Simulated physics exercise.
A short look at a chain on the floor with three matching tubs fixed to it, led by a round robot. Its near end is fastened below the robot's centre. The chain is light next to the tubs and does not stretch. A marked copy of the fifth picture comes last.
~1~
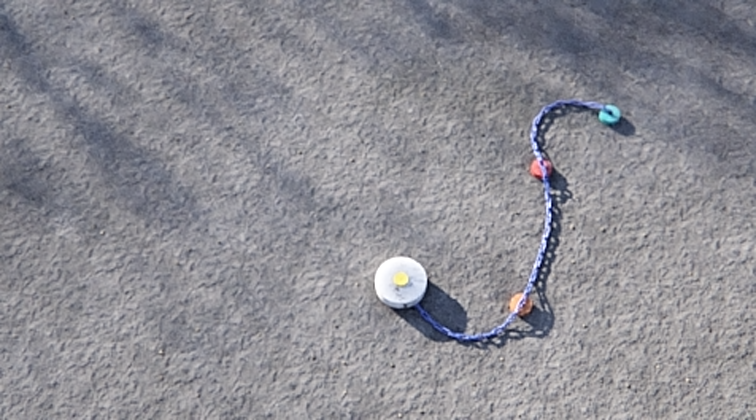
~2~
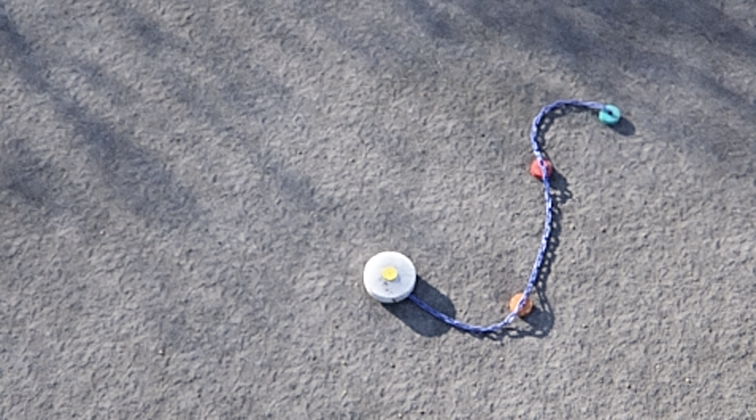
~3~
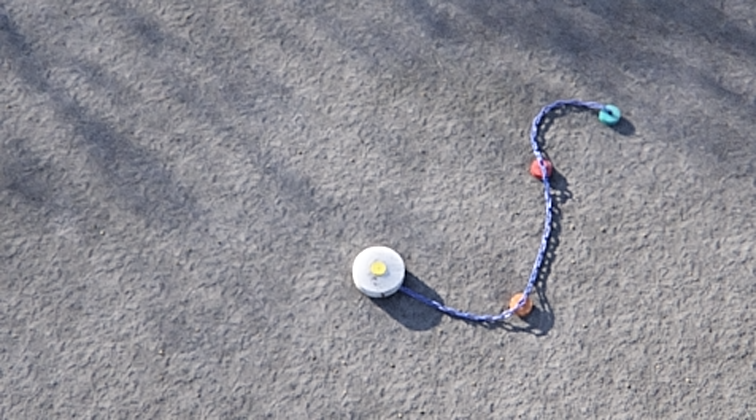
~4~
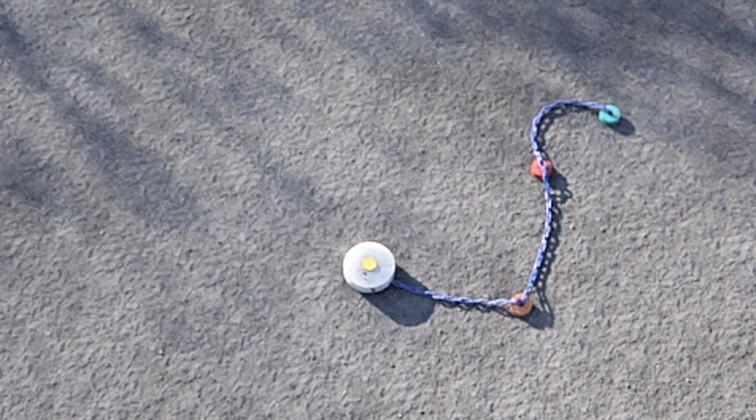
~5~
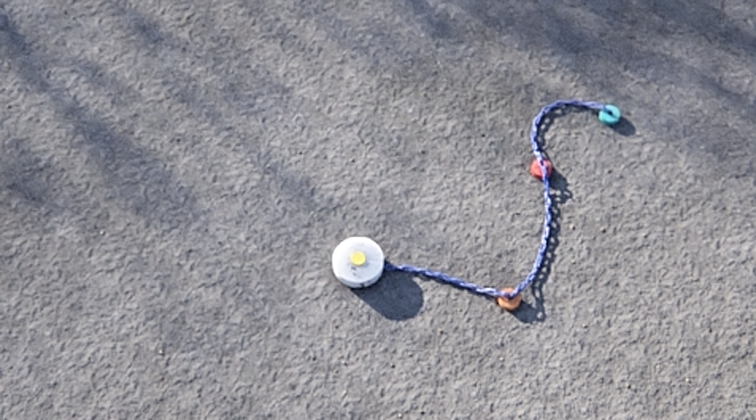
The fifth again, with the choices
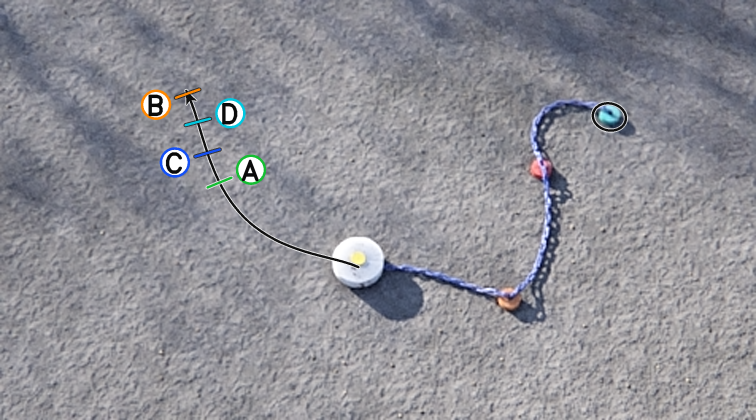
On rough grey pavement crossed by soft shadows at the upper left, a still camera looks down from above. A round white robot with a yellow centre sits left of a curving blue cord, which links an orange tub, a red tub above it and a turquoise tub at upper right. The robot slides slowly left and slightly up, straightening the near cord, and finally the orange tub shifts slightly left.
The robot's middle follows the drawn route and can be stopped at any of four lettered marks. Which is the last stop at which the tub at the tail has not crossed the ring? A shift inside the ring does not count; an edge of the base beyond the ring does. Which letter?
Stop at D.
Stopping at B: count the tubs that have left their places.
Three.
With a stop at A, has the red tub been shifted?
Yes.
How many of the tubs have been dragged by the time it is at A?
Two.
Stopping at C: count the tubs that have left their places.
Two.
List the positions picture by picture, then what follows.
In the first frame, turquoise tub (610, 115); red tub (542, 169); orange tub (521, 305).
In the second frame, robot (390, 278); red tub (542, 169).
In the third frame, robot (379, 273); turquoise tub (610, 115).
In the fourth frame, robot (369, 268); orange tub (521, 305).
In the fifth frame, robot (358, 263); orange tub (510, 299); red tub (542, 169); turquoise tub (610, 115).
On the marked copy, A at (220, 183); B at (188, 94); C at (207, 153); D at (198, 122); the ring at (609, 117); the route from (359, 267) via (230, 201) to (186, 91).
Following D. Soon after the start, robot (274, 235); turquoise tub (610, 115); red tub (542, 169); orange tub (426, 260).
Later, robot (218, 177); turquoise tub (610, 115); red tub (517, 176); orange tub (364, 209).
In the end, robot (197, 117); turquoise tub (609, 115); red tub (485, 174); orange tub (328, 173); the ringed tub at the far end is still in its ring.
As for the rest, A is safe but short; B drags the last tub to (600, 119); C is safe but short.
